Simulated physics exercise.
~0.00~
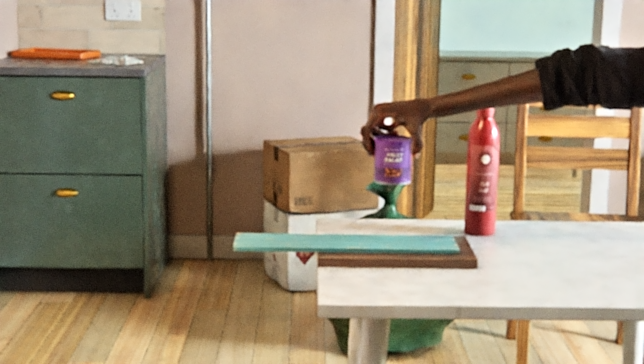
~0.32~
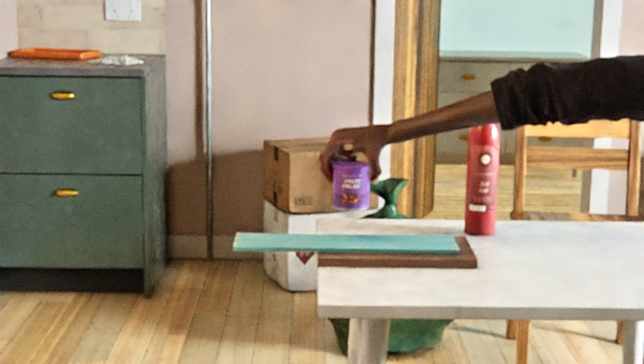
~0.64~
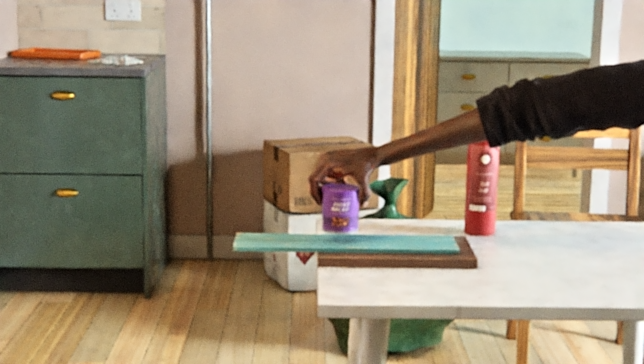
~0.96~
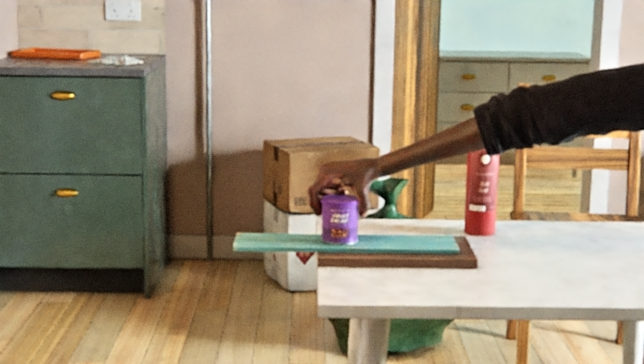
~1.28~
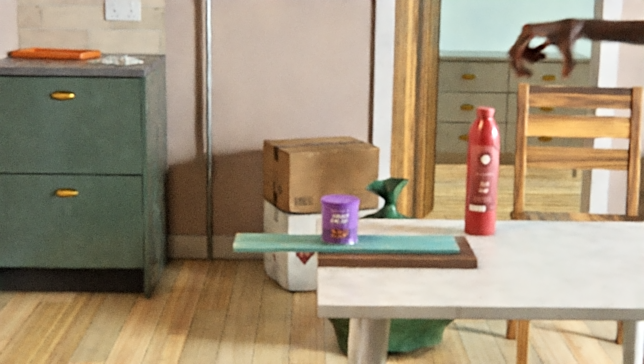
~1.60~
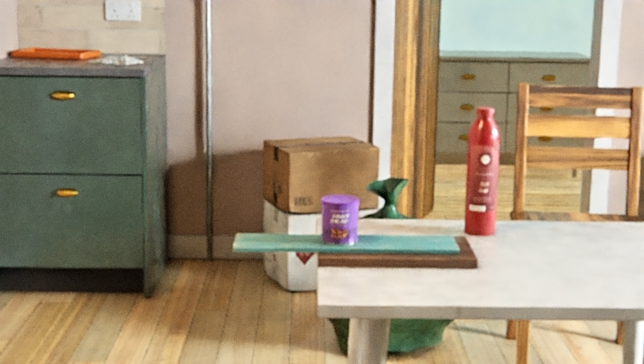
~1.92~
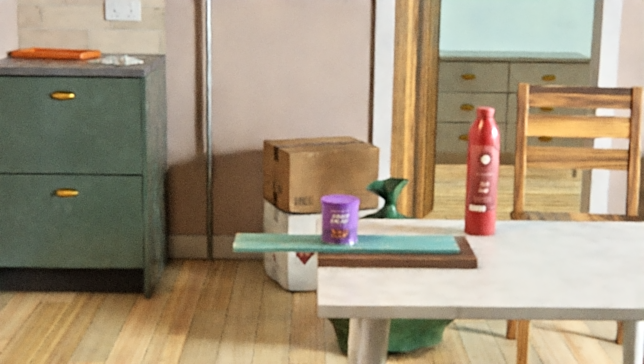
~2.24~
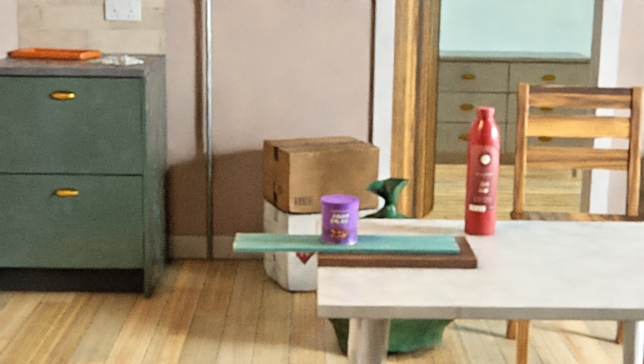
A purple tin was carried left and down by a hand and set on a turquoise board jutting past the table's edge, atop a brown slab near a red bottle. The hand let go and withdrew, and the board stayed balanced with the tin resting on it.
